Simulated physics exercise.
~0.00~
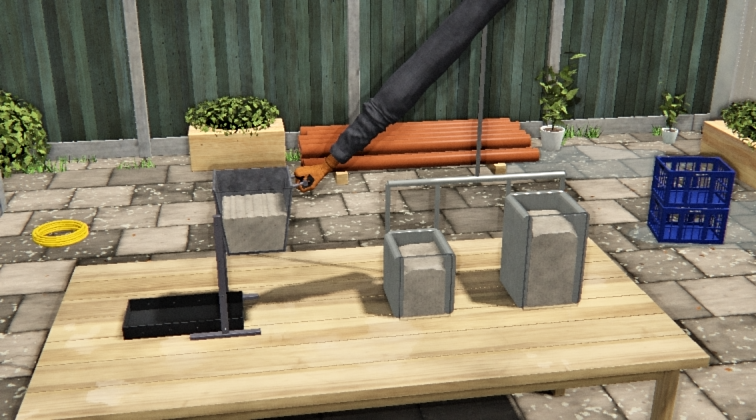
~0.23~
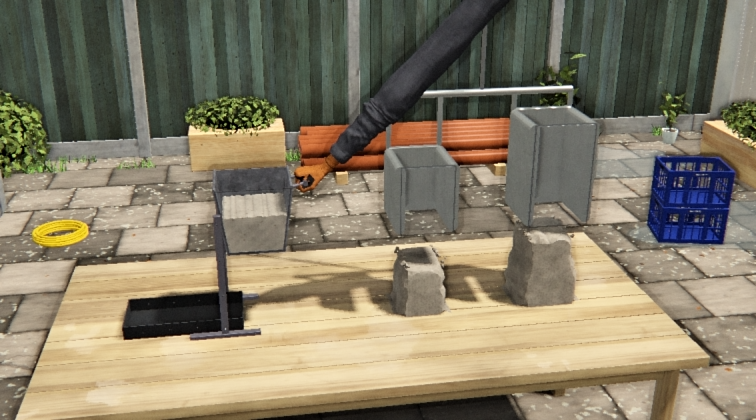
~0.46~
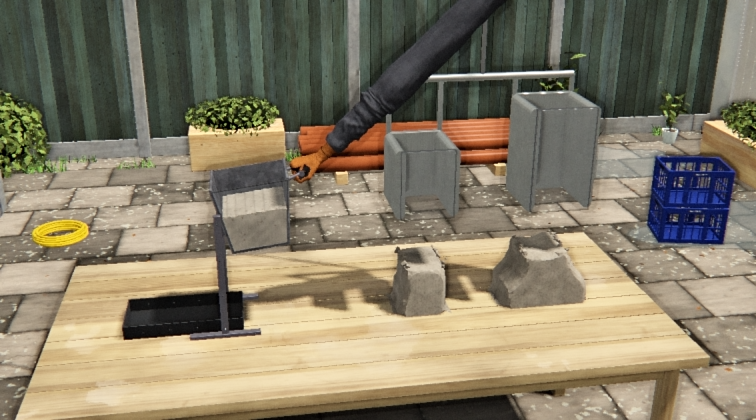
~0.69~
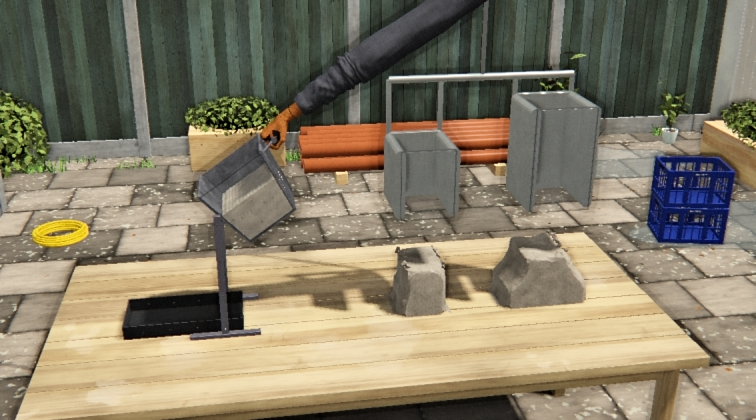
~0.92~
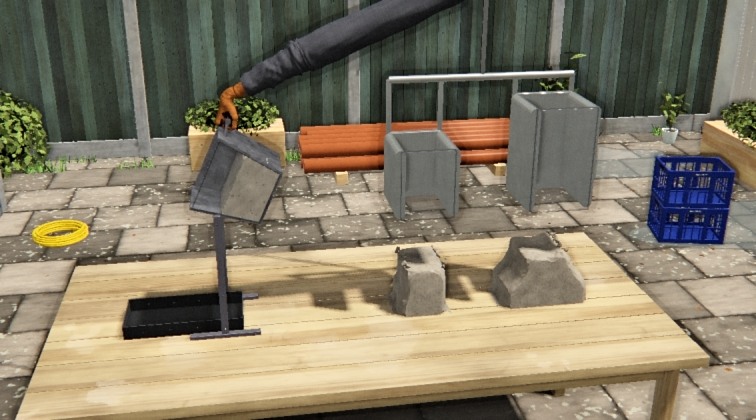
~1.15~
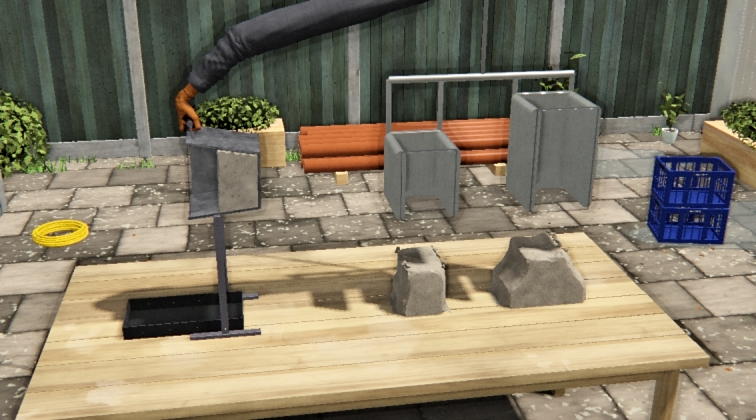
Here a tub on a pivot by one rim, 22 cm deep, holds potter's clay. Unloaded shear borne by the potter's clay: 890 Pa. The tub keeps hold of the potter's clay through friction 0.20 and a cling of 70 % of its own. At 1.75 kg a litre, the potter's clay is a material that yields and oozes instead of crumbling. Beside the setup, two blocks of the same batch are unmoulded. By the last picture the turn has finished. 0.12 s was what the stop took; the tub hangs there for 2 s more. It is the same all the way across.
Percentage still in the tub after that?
Some 100 %.
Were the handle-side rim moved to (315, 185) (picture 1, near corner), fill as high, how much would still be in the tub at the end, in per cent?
Some 55 percent would still be in the tub at the end.
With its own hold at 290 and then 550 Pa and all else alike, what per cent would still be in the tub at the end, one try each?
Respectively, close to 60 % and close to 95 %.
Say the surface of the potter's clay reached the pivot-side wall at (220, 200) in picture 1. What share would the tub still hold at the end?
Result: Approx. 100 % remaining in tub.
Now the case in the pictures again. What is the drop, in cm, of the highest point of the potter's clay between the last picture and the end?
The top ends up some 0 cm below its level in the last picture.
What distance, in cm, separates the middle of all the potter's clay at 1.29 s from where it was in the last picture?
Roughly 0 cm.
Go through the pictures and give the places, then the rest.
In the first frame, handle-side rim at (290, 187), tilt 0 degrees; highest point of the potter's clay at (284, 215); test blocks 20 cm, 31 cm high (left to right).
In the second frame, handle-side rim at (290, 187), tilt 0 degrees; highest point of the potter's clay at (284, 215); test blocks 19 cm, 27 cm high (left to right).
In the third frame, handle-side rim at (286, 179), tilt 7 degrees; highest point of the potter's clay at (283, 208); test blocks 19 cm, 21 cm high (left to right).
In the fourth frame, handle-side rim at (259, 153), tilt 35 degrees; highest point of the potter's clay at (274, 180); test blocks 19 cm, 21 cm high (left to right).
In the fifth frame, handle-side rim at (218, 141), tilt 65 degrees; highest point of the potter's clay at (247, 158); test blocks 19 cm, 21 cm high (left to right).
In the sixth frame, handle-side rim at (186, 146), tilt 88 degrees; highest point of the potter's clay at (221, 152); test blocks 19 cm, 21 cm high (left to right).
By 1.29 s, the tub is at 88 degrees and holds 100 %.
By 1.46 s, the tub is at 88 degrees and holds 100 %.
By 1.63 s, the tub is at 88 degrees and holds 100 %.
By 1.80 s, the tub is at 88 degrees and holds 100 %.
By 3.15 s, at the end, the tub is at 88 degrees and holds 100 %.
